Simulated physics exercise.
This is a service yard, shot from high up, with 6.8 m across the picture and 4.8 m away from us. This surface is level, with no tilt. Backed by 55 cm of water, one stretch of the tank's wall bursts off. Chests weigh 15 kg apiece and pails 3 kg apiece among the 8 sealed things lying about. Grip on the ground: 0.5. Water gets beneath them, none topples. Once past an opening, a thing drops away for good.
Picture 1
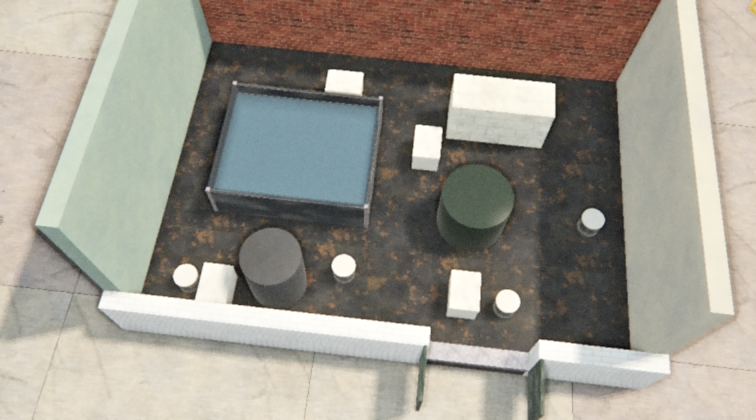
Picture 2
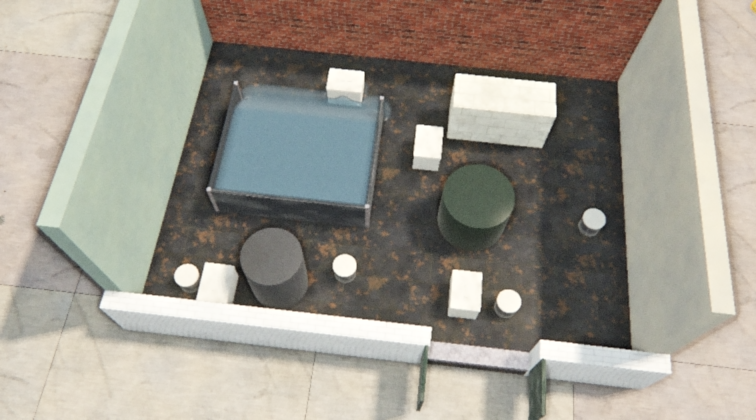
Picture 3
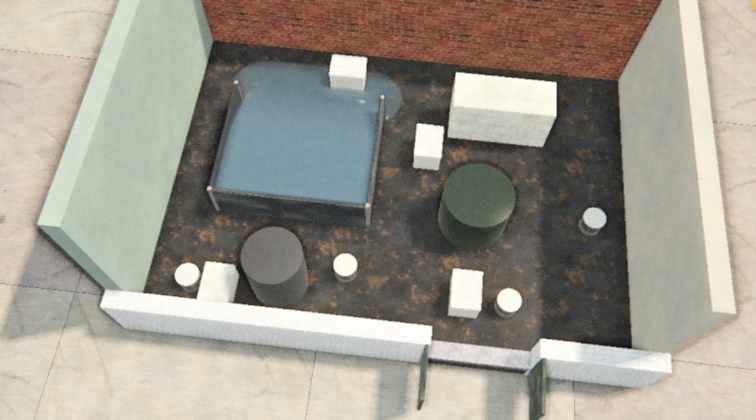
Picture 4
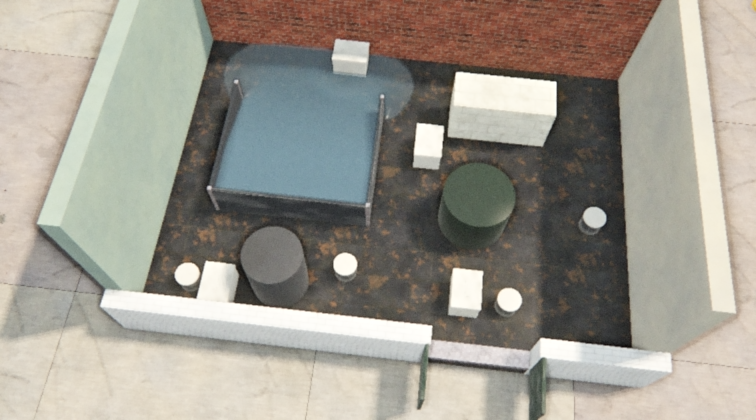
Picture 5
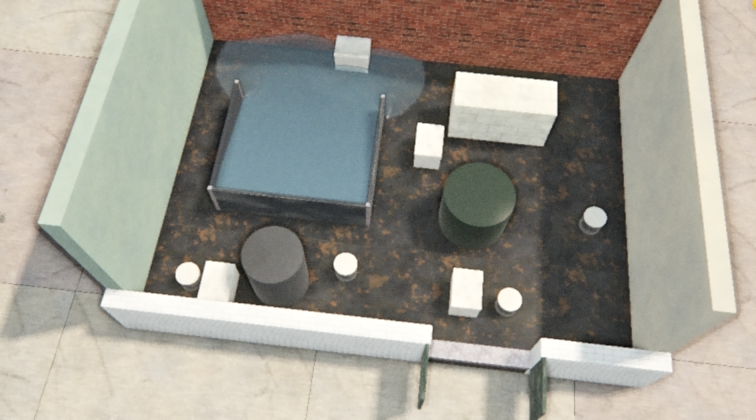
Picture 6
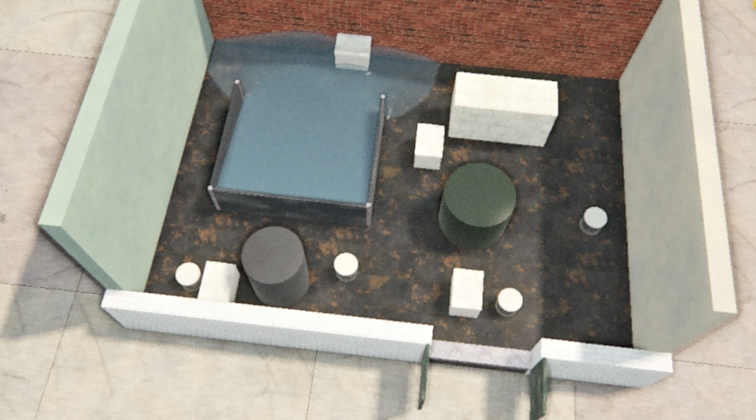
In a walled yard, water spreads from a tank's back side and pushes a white box toward the brick wall.
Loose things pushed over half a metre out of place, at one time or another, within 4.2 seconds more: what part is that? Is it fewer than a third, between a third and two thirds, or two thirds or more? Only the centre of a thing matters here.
It ends in the middle band.
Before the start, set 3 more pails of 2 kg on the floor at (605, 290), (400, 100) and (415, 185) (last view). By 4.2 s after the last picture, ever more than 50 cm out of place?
Answers in order are crosses the line, crosses the line and does not cross.
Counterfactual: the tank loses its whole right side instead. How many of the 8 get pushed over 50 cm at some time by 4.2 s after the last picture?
4.
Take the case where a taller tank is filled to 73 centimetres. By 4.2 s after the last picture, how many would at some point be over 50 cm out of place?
Under that setup the answer is 5.
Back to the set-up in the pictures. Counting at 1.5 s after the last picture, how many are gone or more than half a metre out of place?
By that time the total stands at 1.
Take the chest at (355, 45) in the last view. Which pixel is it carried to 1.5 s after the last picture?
Roughly at (464, 63).
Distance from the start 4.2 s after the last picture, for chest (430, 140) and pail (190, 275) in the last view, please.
Respectively, 30 centimetres and 60 centimetres.
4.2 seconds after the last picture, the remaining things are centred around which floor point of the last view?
Centred roughly on (416, 269).
Then, 0.4 s after the last picture 1 of 8 are over 50 cm from their spots; 1 afloat.
Then, 1.5 s after the last picture 1 of 8 are over 50 cm from their spots; 1 afloat.
Then, 2.8 s after the last picture 1 of 8 are over 50 cm from their spots; 2 afloat.
Then, 4.2 s after the last picture 3 of 8 are over 50 cm from their spots, and 3 have been at some point; 2 afloat.
